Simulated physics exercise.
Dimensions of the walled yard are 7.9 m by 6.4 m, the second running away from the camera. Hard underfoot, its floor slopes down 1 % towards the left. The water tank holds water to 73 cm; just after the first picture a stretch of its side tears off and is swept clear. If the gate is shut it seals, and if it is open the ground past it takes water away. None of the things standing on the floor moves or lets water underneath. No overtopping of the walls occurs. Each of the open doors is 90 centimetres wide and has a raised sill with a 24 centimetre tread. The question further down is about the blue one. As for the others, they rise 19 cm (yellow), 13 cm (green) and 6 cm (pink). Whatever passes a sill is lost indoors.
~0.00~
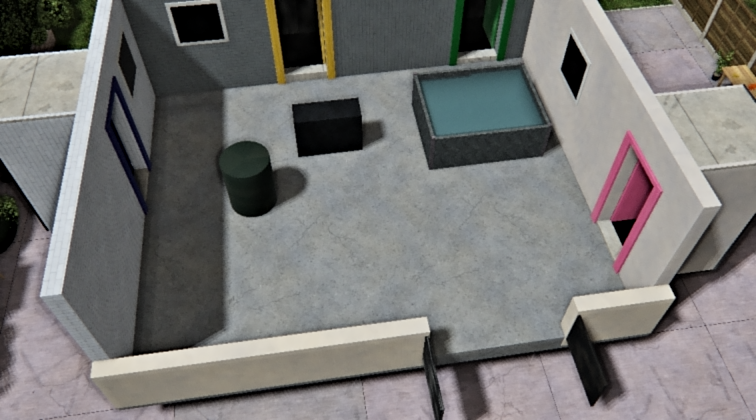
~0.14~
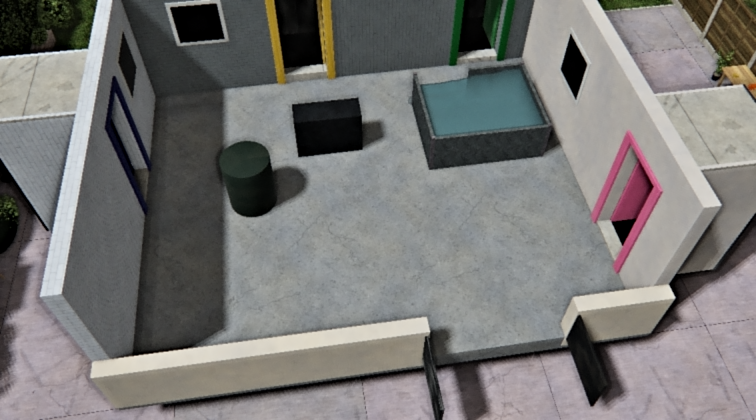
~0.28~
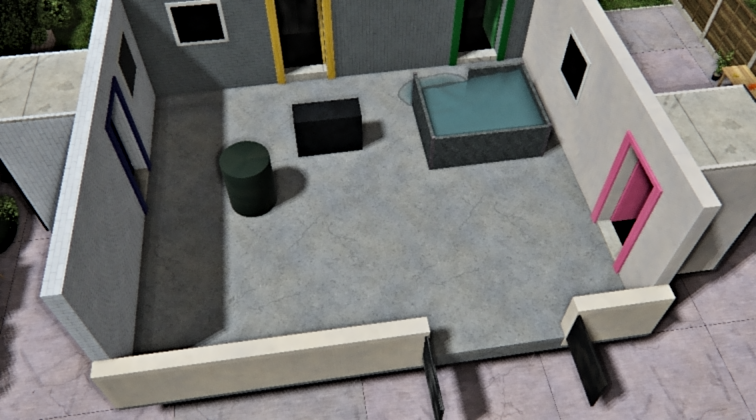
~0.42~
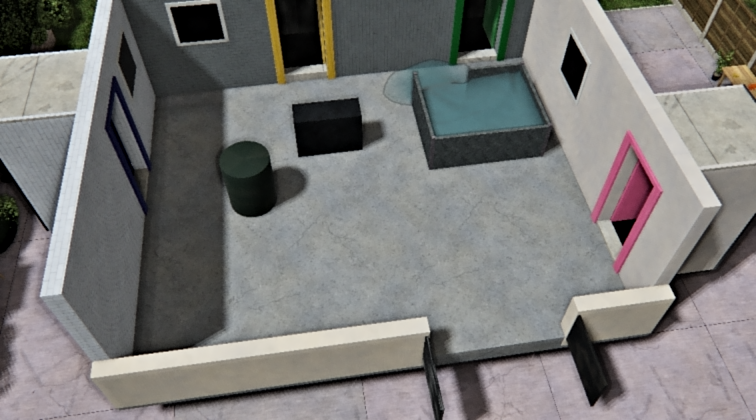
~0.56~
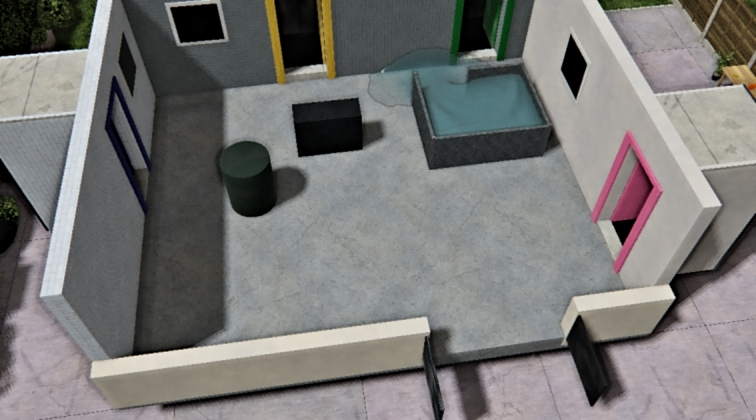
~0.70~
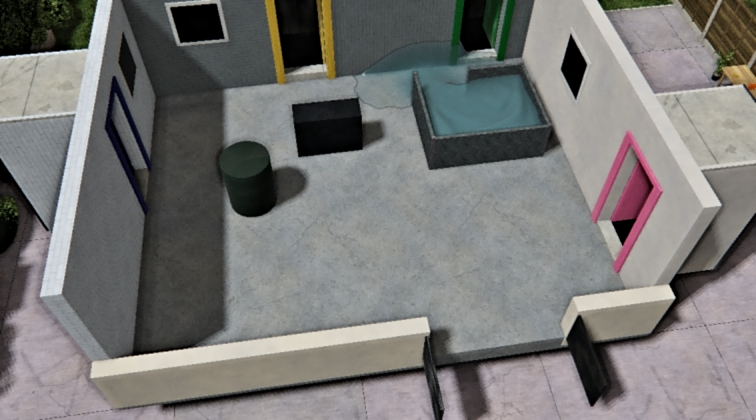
Water spills from a notch in the far side of a grey stone tank at the upper right of a walled yard, seen from a high, fixed viewpoint. A dark green cylinder and a black box stand on the grey floor, among blue, yellow, green and pink doorways. The pool spreads leftward behind the tank and along the back wall, reaching the green doorway.
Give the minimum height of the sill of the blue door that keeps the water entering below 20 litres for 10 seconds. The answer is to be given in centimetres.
Minimum height: About 11.5 cm.
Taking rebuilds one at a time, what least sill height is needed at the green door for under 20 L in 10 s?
Green - roughly 19 cm.
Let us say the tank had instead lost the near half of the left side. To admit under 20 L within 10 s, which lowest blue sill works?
You'd want it roughly 10.5 centimetres tall.
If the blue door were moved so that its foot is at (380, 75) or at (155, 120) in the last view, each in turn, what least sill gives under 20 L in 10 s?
Around 30 and 18 cm respectively.
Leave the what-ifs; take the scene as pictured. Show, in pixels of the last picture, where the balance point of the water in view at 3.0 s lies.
It lies near (416, 115) in the last picture.
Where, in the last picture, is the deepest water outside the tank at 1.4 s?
Around (420, 71).
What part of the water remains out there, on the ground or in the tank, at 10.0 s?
I'd estimate some 92 in a hundred.
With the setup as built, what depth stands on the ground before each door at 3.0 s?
Centimetres: Yellow = 8, green = 17, pink = 2, blue = 14.
After 1.4 s water covers 10 % of the floor, deepest (55 cm) near (420, 71); it has not reached the blue door.
After 3.0 s water covers 35 % of the floor, deepest (32 cm) near (428, 70); 14 cm at the blue door, 0 litres in over its 10 cm sill.
After 10.0 s water covers 80 % of the floor, deepest (14 cm) near (132, 373); 9 cm at the blue door, 33 litres in over its 10 cm sill.
At the blue door as built, the water arrived by 2.8 s and peaked near 18 cm at 3.2 s.
Run again over the same 10 s with other heights there, 39 litres in over 9.5 cm, 11 litres over 13 cm. The limit of 20 litres is kept from about 11.5 cm up.
